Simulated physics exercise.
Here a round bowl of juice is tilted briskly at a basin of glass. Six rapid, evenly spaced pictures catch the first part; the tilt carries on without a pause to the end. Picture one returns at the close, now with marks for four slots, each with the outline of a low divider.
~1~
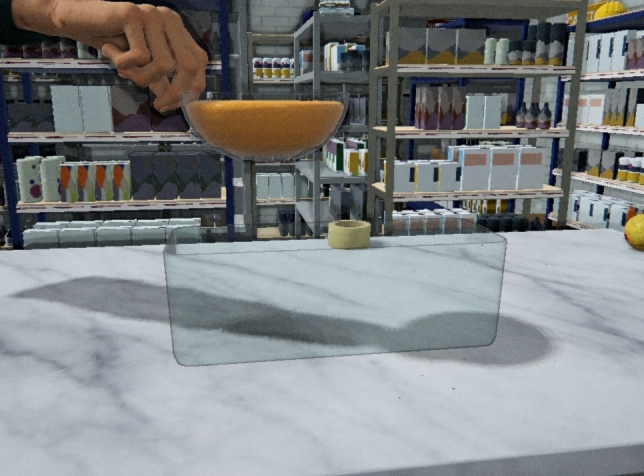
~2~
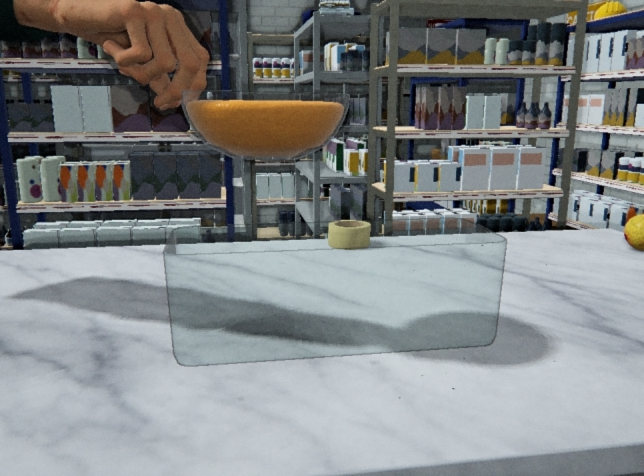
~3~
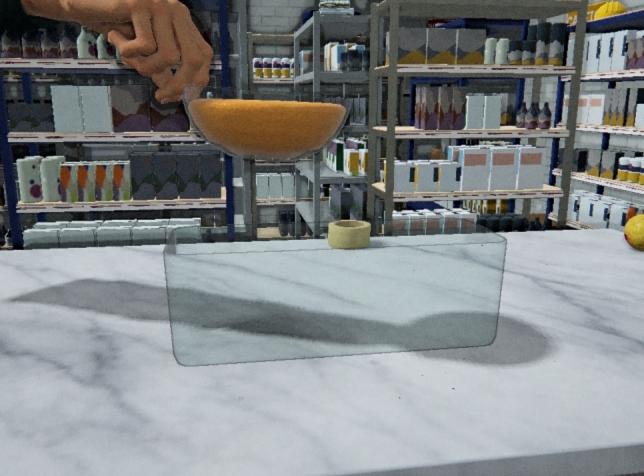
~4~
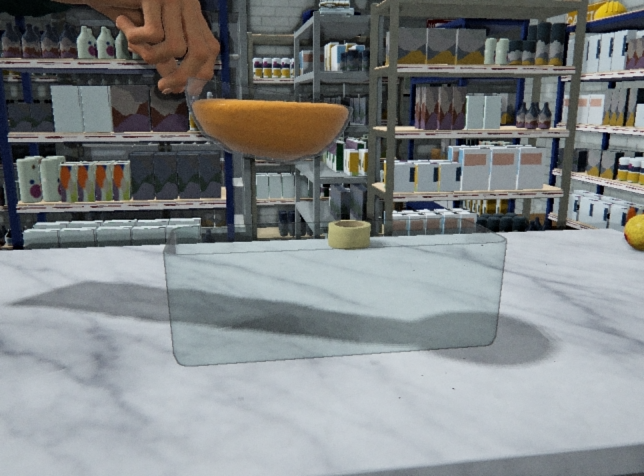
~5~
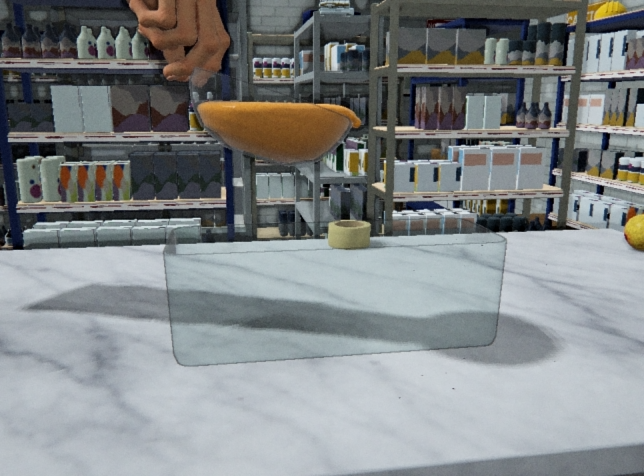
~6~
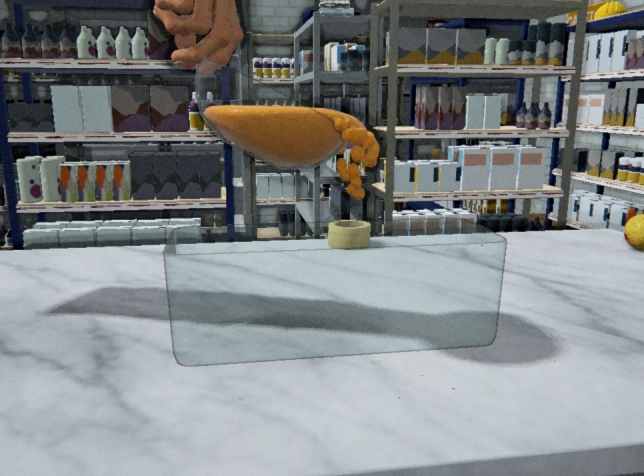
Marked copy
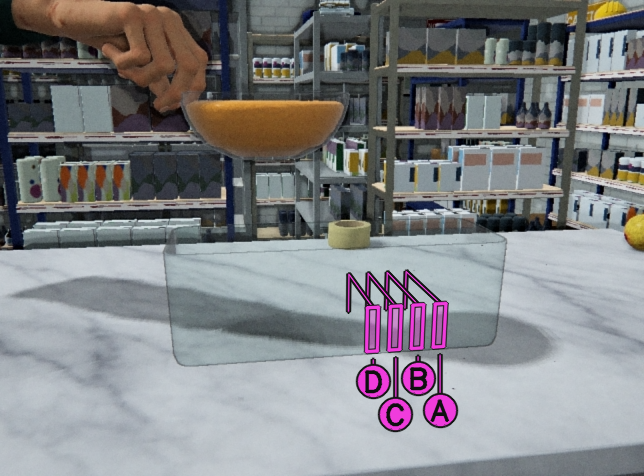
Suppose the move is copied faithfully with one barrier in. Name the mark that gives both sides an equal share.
Choose B.
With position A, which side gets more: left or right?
The left side.
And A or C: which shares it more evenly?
C it is.
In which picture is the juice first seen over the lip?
In picture 5.
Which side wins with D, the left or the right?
The right one.
On the marked copy, A at (440, 354); B at (418, 356); C at (395, 358); D at (373, 359).
With A, about 85 % ends left of the wall and 12 % right of it; 3 % is lost outside.
With B, about 51 % ends left of the wall and 46 % right of it; 3 % is lost outside.
With C, about 29 % ends left of the wall and 68 % right of it; 3 % is lost outside.
With D, about 18 % ends left of the wall and 79 % right of it; 3 % is lost outside.
